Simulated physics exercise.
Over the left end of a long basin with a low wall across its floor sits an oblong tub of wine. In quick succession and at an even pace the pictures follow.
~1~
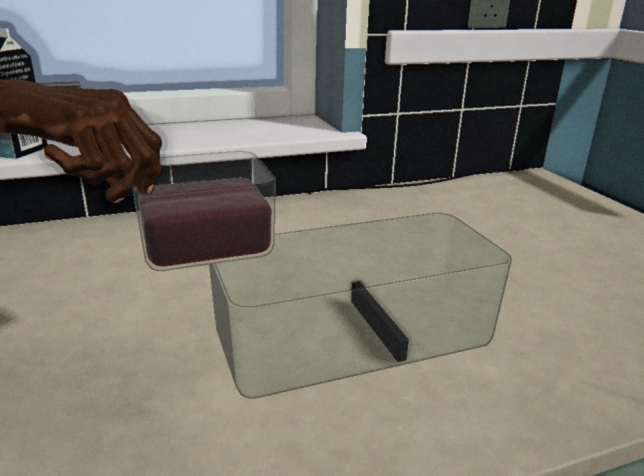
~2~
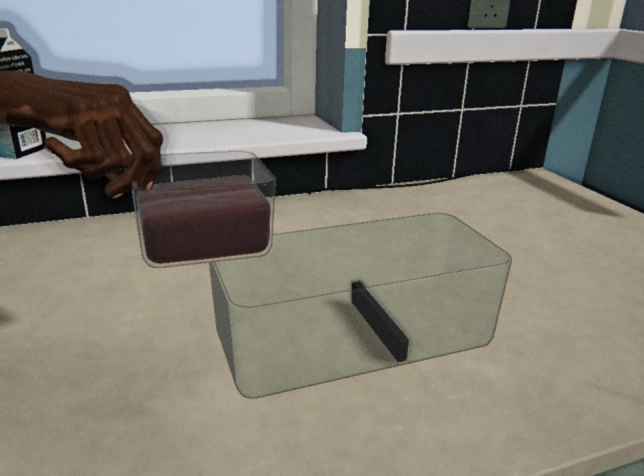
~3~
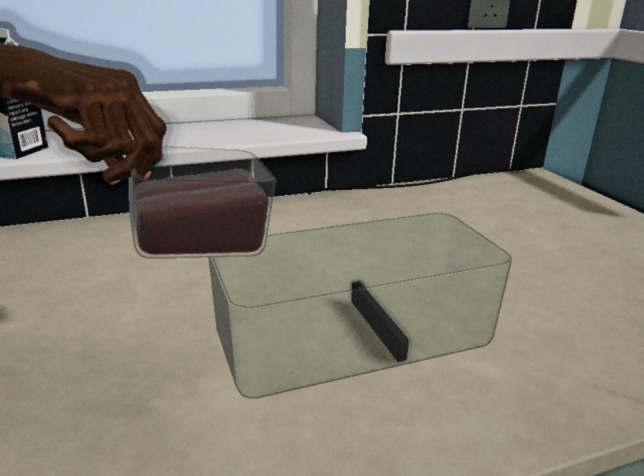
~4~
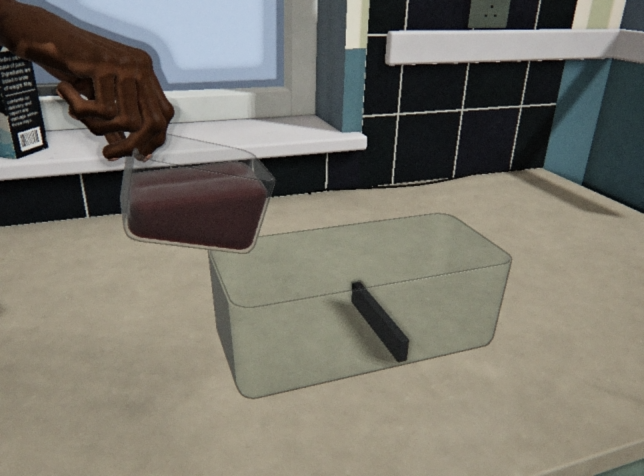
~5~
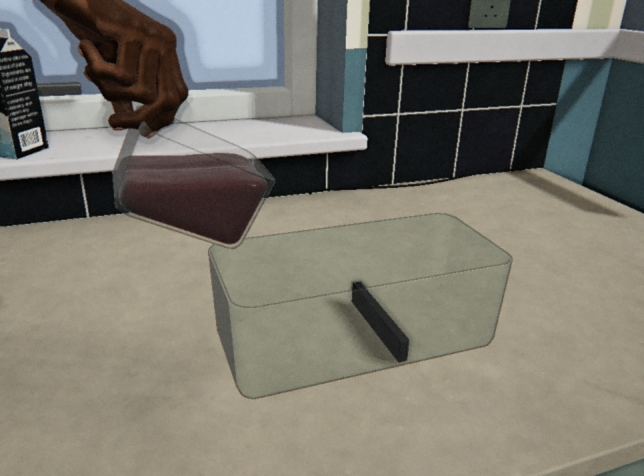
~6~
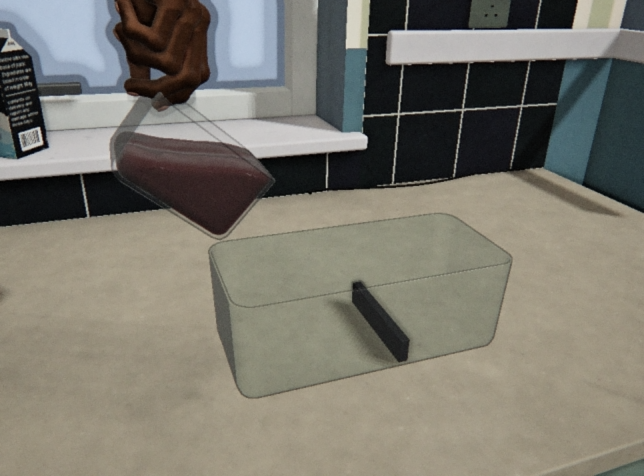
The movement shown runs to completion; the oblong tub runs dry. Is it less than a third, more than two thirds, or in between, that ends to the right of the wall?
The share right of the wall ends up below a third.
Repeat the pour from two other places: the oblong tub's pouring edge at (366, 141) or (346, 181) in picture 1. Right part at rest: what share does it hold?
First try: About 60 %; second try: About 65 %.
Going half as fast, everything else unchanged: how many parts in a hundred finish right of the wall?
I'd estimate some 10 percent.
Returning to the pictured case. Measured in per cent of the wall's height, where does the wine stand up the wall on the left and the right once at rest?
The left reads 60 in a hundred and the right 20 in a hundred.
A moment on, the tilt is 110° and 33 per cent is still to pour, 9 is left of the wall and 0 right of it.
Next, the tilt is 116° and 1 per cent is still to pour, 71 is left of the wall and 15 right of it.
Then the tilt is 116° and 0 per cent is still to pour, 68 is left of the wall and 14 right of it.
Later the tilt is 116° and 0 per cent is still to pour, 78 is left of the wall and 15 right of it.
At rest 78 per cent lies left of the wall, 16 right of it and 6 outside.
